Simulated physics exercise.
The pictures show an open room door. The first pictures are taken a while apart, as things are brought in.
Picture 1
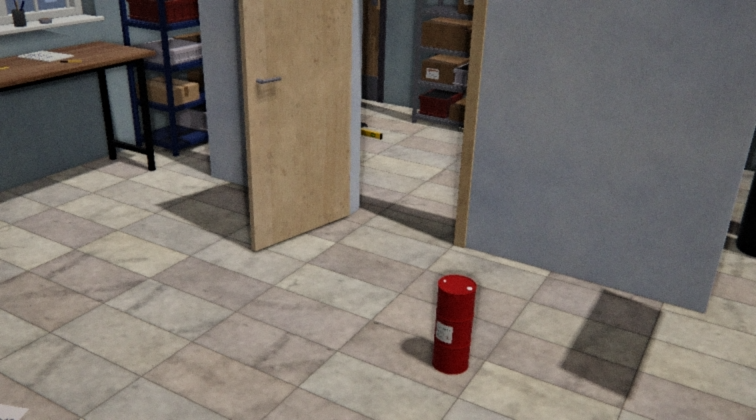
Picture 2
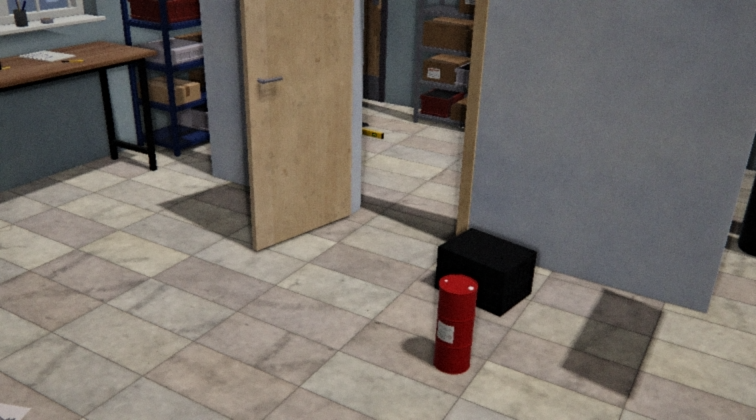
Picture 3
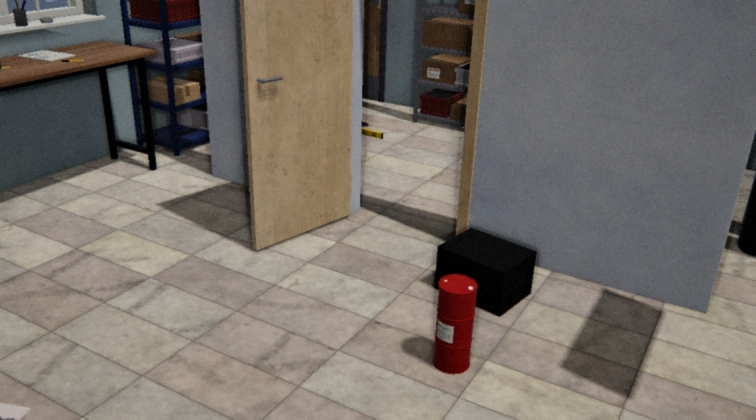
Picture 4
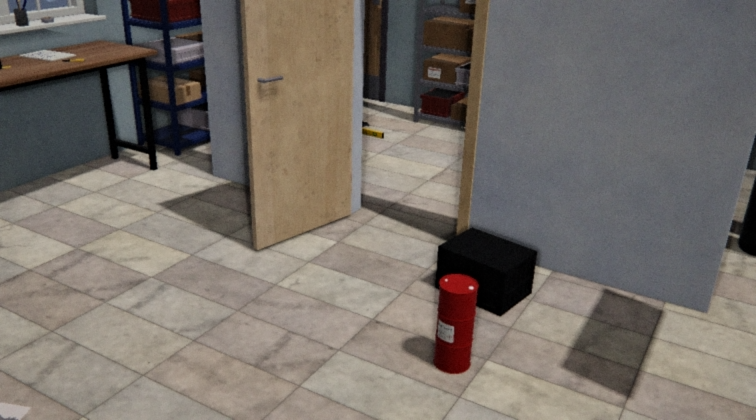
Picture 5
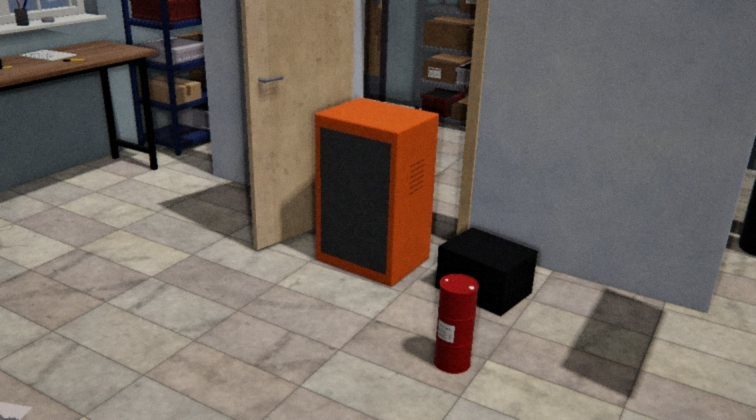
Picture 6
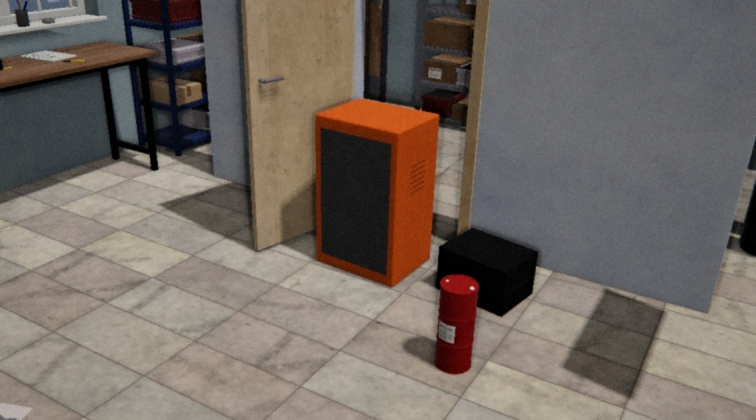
The clip shows a wide-open door and a red canister on a tiled floor; a black crate appears behind the canister, then an orange appliance appears in front of the doorway, while the door stays still.
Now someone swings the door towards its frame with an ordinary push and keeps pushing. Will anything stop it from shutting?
The door jams.
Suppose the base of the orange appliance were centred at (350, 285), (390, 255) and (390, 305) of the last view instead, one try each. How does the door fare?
First, it stops short; second, it jams; third, it shuts.
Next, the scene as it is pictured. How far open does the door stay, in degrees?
Some 75° open.
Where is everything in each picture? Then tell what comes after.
The first frame shows door wide open and still.
The second frame shows door wide open and still; black crate (485, 270); red canister (455, 325).
The third frame shows door wide open and still; black crate (485, 270); red canister (455, 325).
The fourth frame shows door wide open and still; black crate (485, 270); red canister (455, 324).
The fifth frame shows door wide open and still; black crate (486, 270); red canister (456, 324).
The sixth frame shows door wide open and still; orange appliance (376, 191); black crate (486, 270).
Then, 0.30 s after the last picture, open by 97°.
Then, 0.40 s after the last picture, open by 91°.
Then, 0.50 s after the last picture, open by 83°.
Then, 0.60 s after the last picture, open by 77°.
At rest, open by 77°; all 3 in place. Seen from the same camera at the end, orange appliance near (376, 190).
